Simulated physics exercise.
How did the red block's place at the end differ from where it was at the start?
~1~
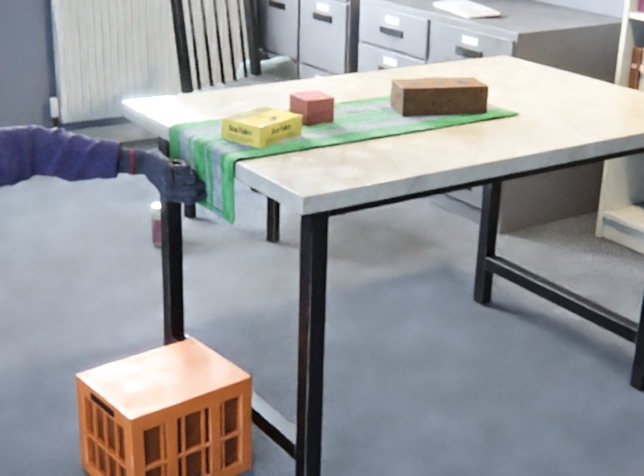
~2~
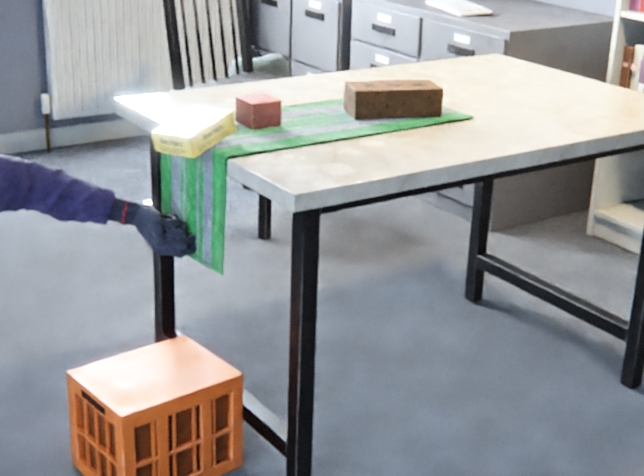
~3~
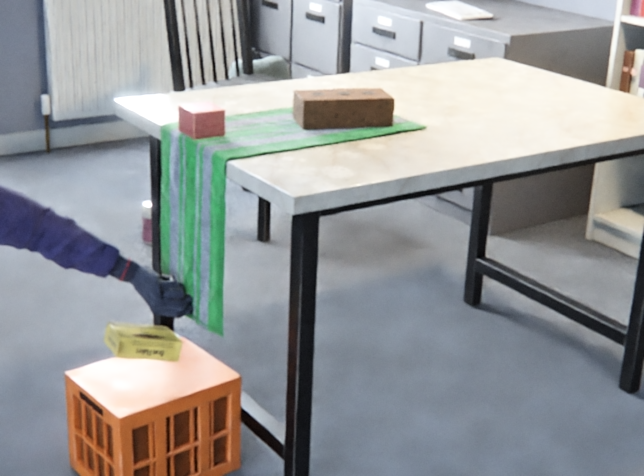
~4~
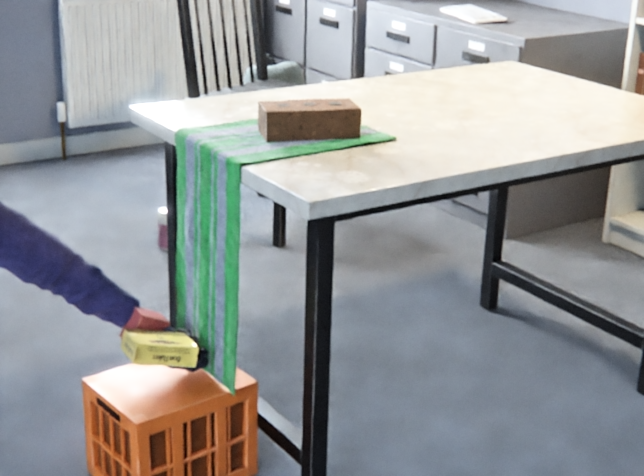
At the start the red block sat on the scarf on top of the table, between the yellow packet and the brick. By the end it was off the table, down at the orange crate beside the yellow packet.
